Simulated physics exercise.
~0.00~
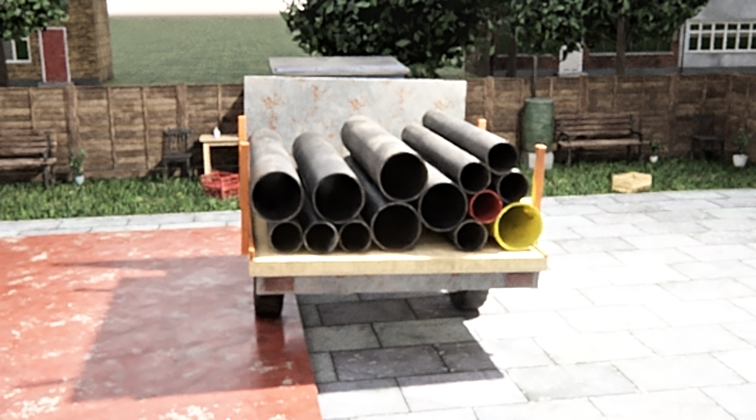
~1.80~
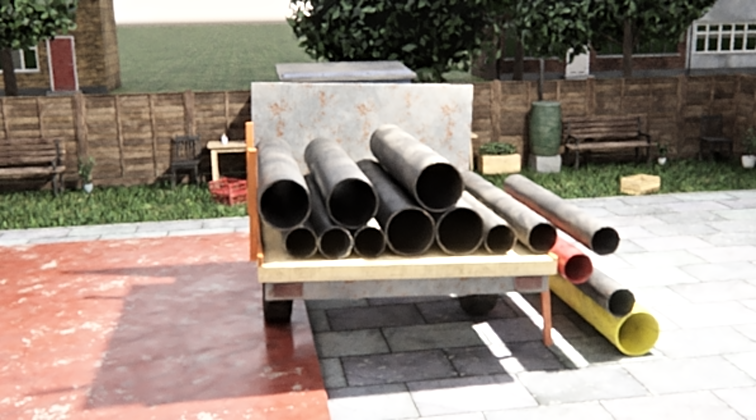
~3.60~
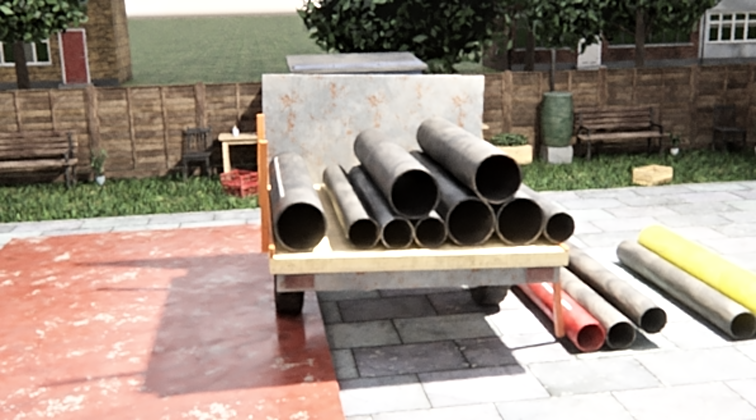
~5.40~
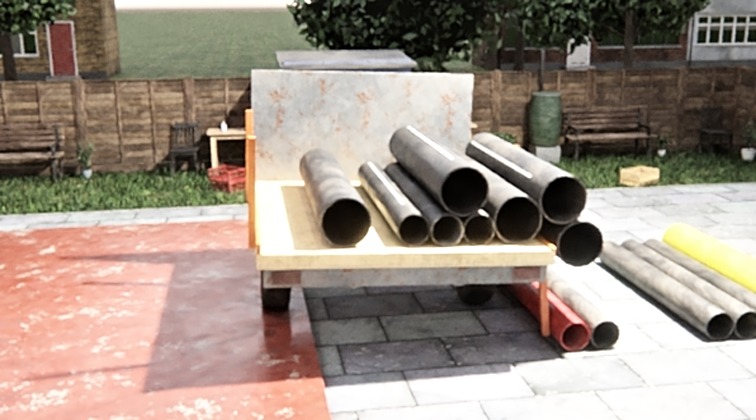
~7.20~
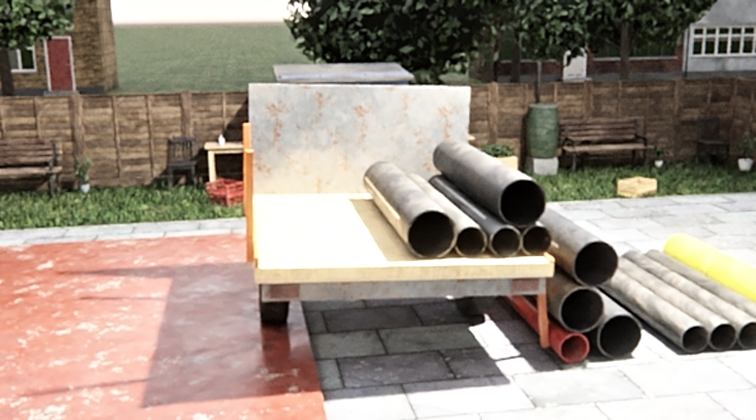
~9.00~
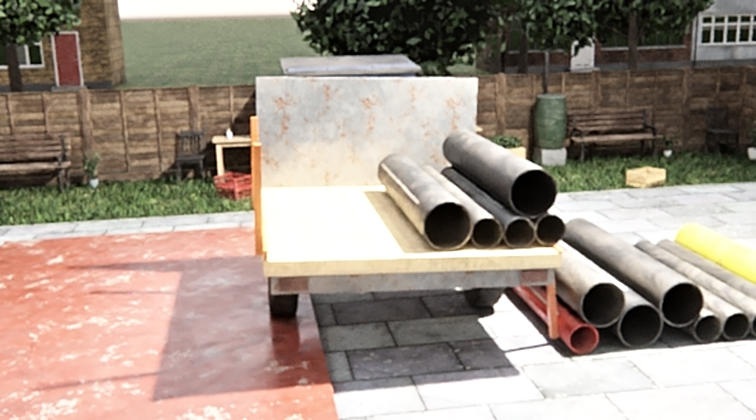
Pipes roll off the trailer's right side, yellow and red among them, leaving five aboard.
